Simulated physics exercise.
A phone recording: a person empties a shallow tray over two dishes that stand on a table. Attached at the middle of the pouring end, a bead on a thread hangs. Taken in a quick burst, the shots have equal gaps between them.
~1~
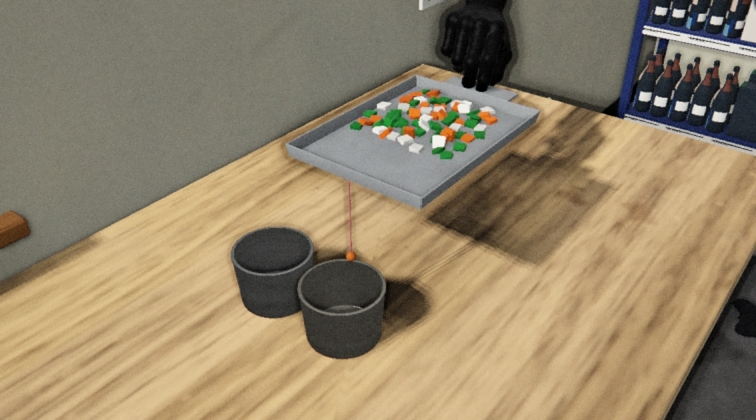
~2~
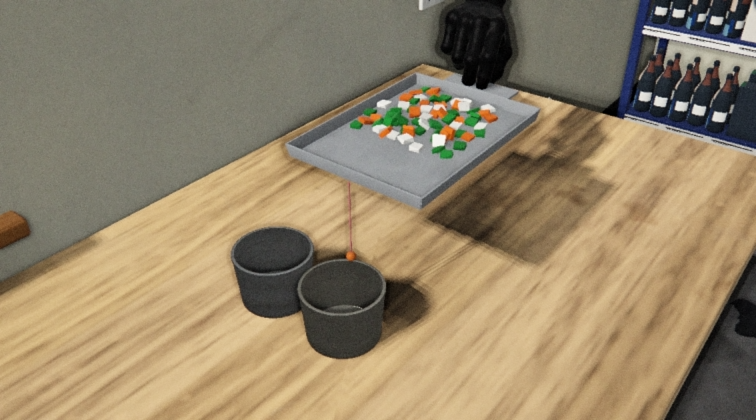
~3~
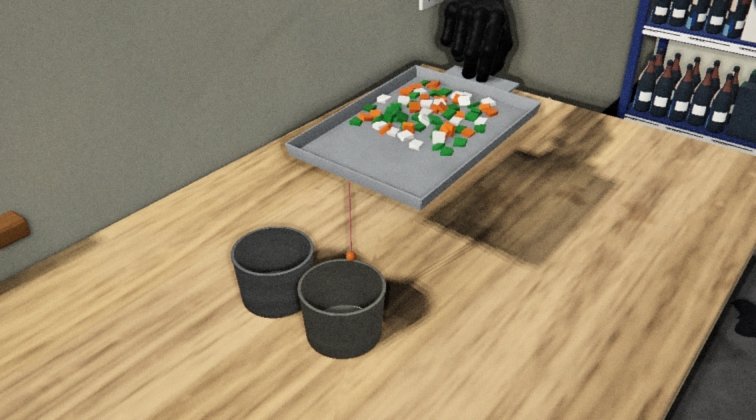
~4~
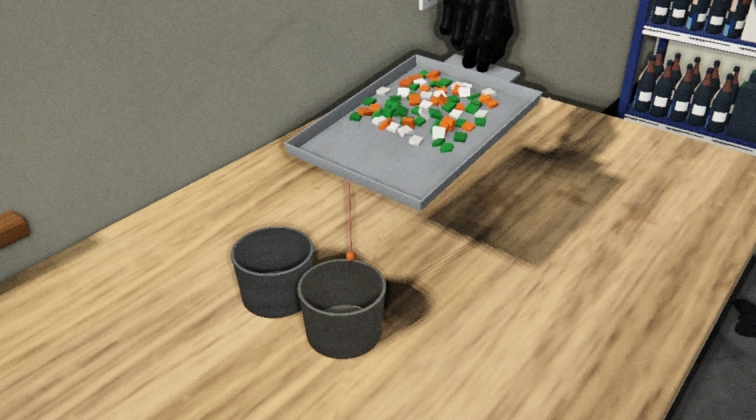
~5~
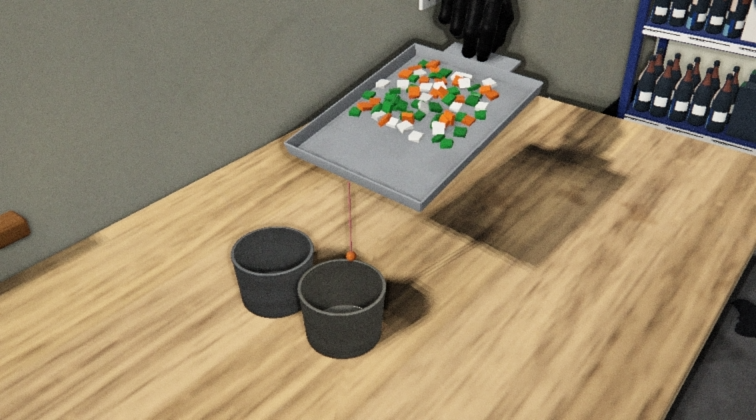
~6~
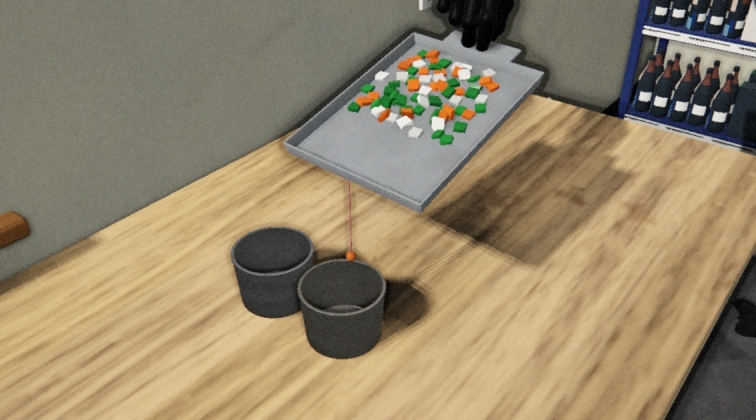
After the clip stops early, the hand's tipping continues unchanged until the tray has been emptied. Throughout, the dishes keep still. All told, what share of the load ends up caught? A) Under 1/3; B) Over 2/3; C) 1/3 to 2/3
C, 1/3 to 2/3.
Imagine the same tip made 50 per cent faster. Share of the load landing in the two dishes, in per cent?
That comes to about 50 in every hundred.
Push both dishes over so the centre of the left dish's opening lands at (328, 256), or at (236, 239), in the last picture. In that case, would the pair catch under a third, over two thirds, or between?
For the first try it's between a third and two thirds, and for the second it's below one third.
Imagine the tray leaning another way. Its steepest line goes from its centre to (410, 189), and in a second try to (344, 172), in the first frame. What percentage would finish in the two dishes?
About 20 % and about 80 %.
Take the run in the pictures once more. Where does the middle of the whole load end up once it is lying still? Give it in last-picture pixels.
Last view, centre at rest - approx. (355, 342).
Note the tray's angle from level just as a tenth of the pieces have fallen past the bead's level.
At some 65 degrees.
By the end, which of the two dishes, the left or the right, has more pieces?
Result: The one at right wins.
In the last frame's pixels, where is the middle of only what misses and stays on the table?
I'd mark it at about (386, 362).
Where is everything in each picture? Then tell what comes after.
In the first picture, corners of the pouring end at (290, 144) and (421, 196), level; middle of the load at (426, 119), mosaic tiles; left dish at (246, 288); right dish at (315, 328); bead on its thread at (351, 256).
In the second picture, corners of the pouring end at (289, 144) and (421, 196), level; middle of the load at (426, 118).
In the third picture, corners of the pouring end at (289, 143) and (420, 197), tipped barely, lowest at the right corner; middle of the load at (426, 113).
In the fourth picture, corners of the pouring end at (288, 143) and (420, 199), tipped a little, lowest at the right corner; middle of the load at (426, 106).
In the fifth picture, corners of the pouring end at (288, 142) and (420, 200), tipped a little, lowest at the right corner; middle of the load at (425, 98).
In the sixth picture, corners of the pouring end at (287, 142) and (419, 202), tipped a little, lowest at the right corner; middle of the load at (425, 91); left dish at (246, 288); right dish at (315, 328).
Soon after the last picture, tray tipped steeply; most on the tray; about a quarter in the air.
A little later, tray tipped past a quarter turn; about two thirds on the tray; a small part in the right dish; a stray few in the left dish; a small part outside both; a small part in the air.
Later still, tray tipped past a quarter turn; about half in the right dish; a stray few in the left dish; about half outside both.
At rest, tray tipped past a quarter turn; about half in the right dish; a stray few in the left dish; about half outside both.
